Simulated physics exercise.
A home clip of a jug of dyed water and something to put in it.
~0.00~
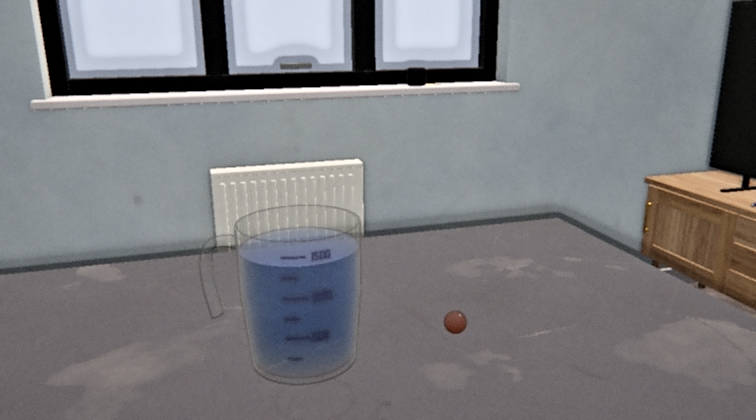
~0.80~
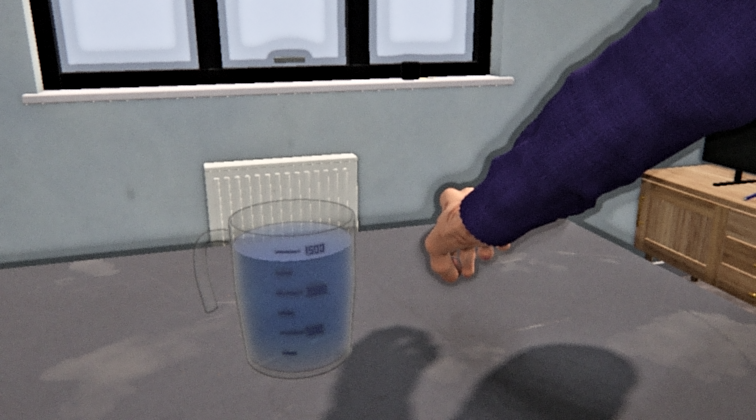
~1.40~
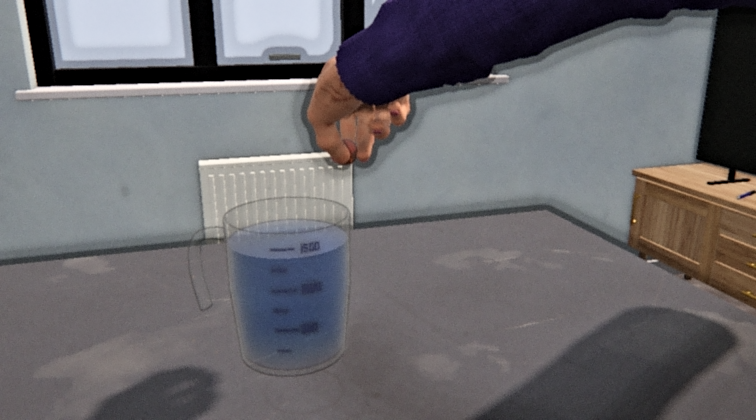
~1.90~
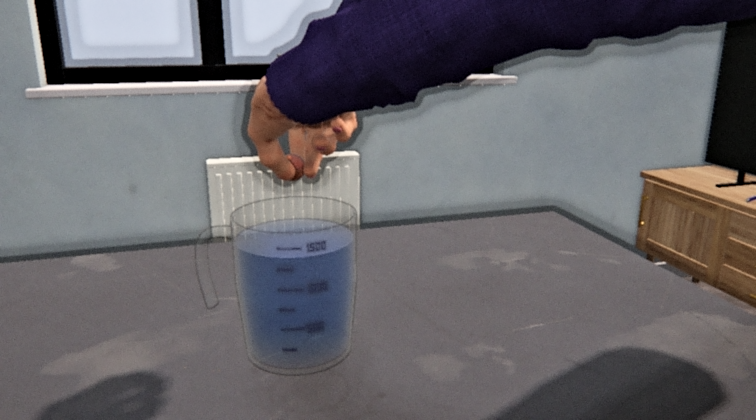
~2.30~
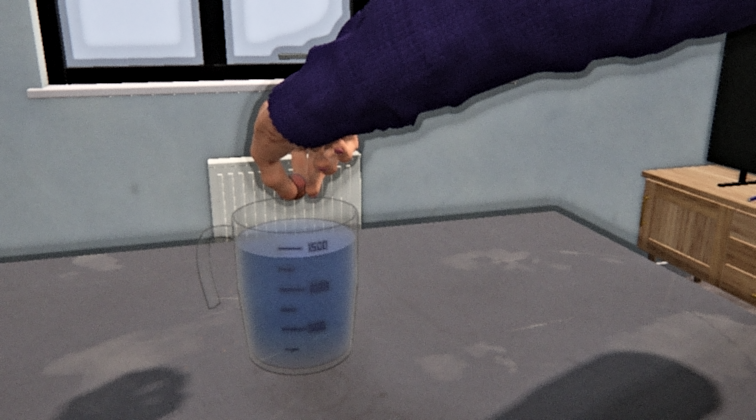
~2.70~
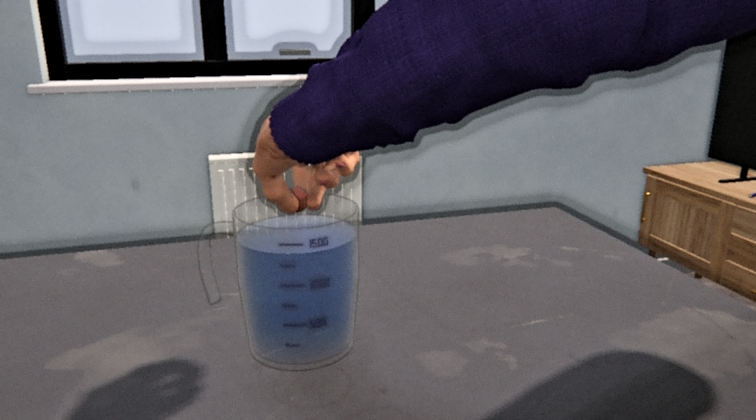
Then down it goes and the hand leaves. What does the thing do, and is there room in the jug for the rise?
What you'd see is that the thing drops down while the jug holds everything.
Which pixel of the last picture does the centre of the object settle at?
Near (301, 326).
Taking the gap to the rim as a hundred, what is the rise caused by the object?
I'd put it at 0 in a hundred.
Around 3.0 s, the glass marble enters the dyed water; the jug is about three quarters full.
Around 3.4 s, the glass marble goes on down; the jug is about three quarters full.
Around 5.0 s, the glass marble is at the bottom; the jug is about three quarters full; no mess.
